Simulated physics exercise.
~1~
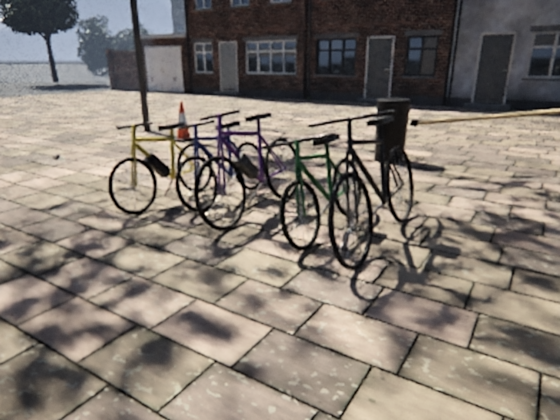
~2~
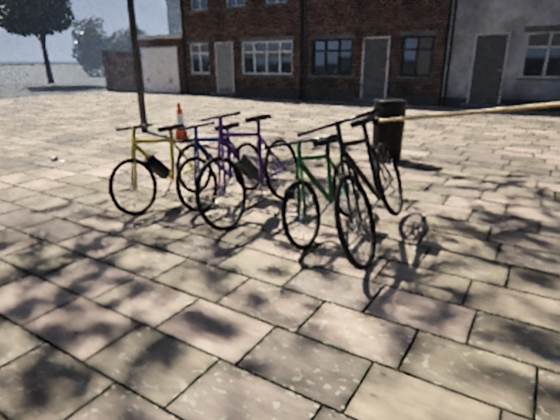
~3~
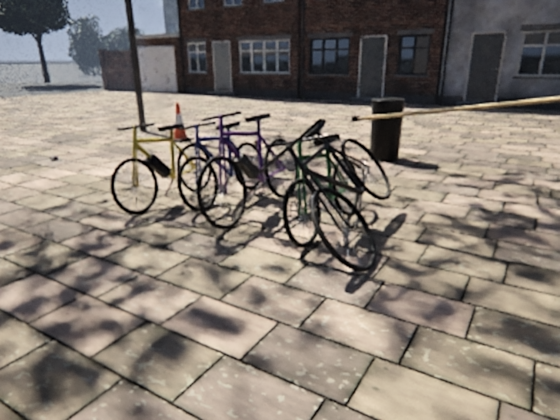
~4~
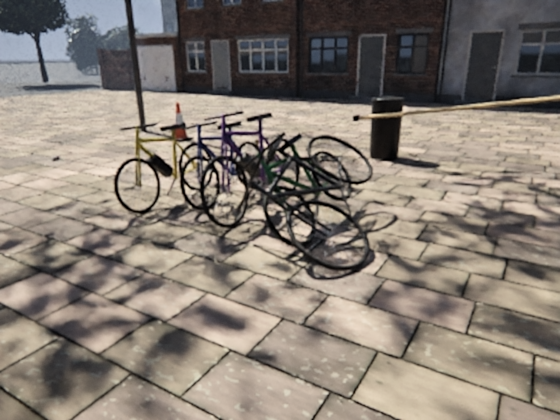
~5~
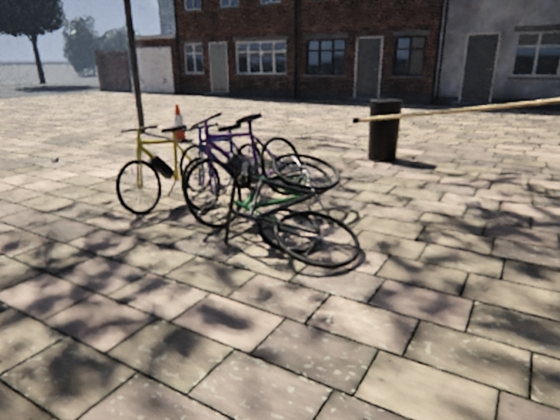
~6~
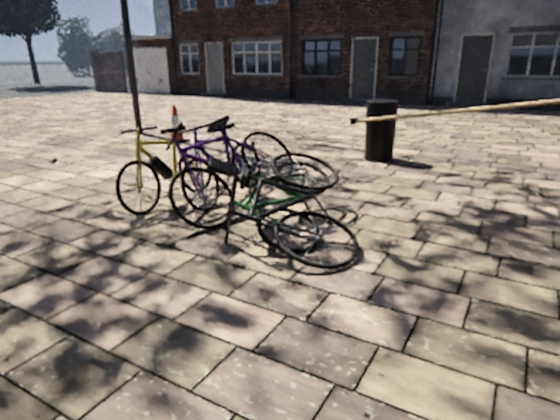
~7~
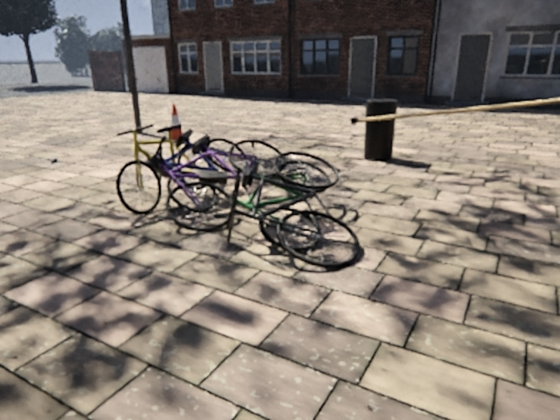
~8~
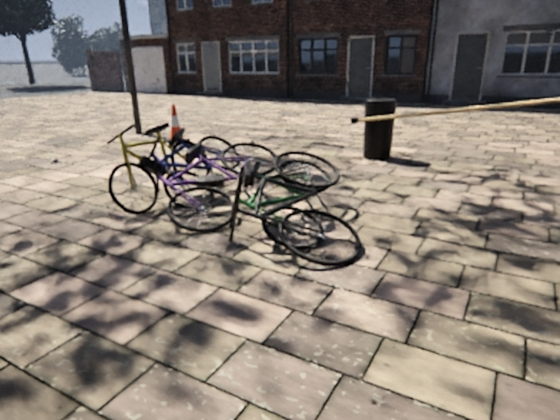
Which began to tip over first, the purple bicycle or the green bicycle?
The green bicycle began to tip first, going over while the purple one was still upright. The purple bicycle followed afterwards.
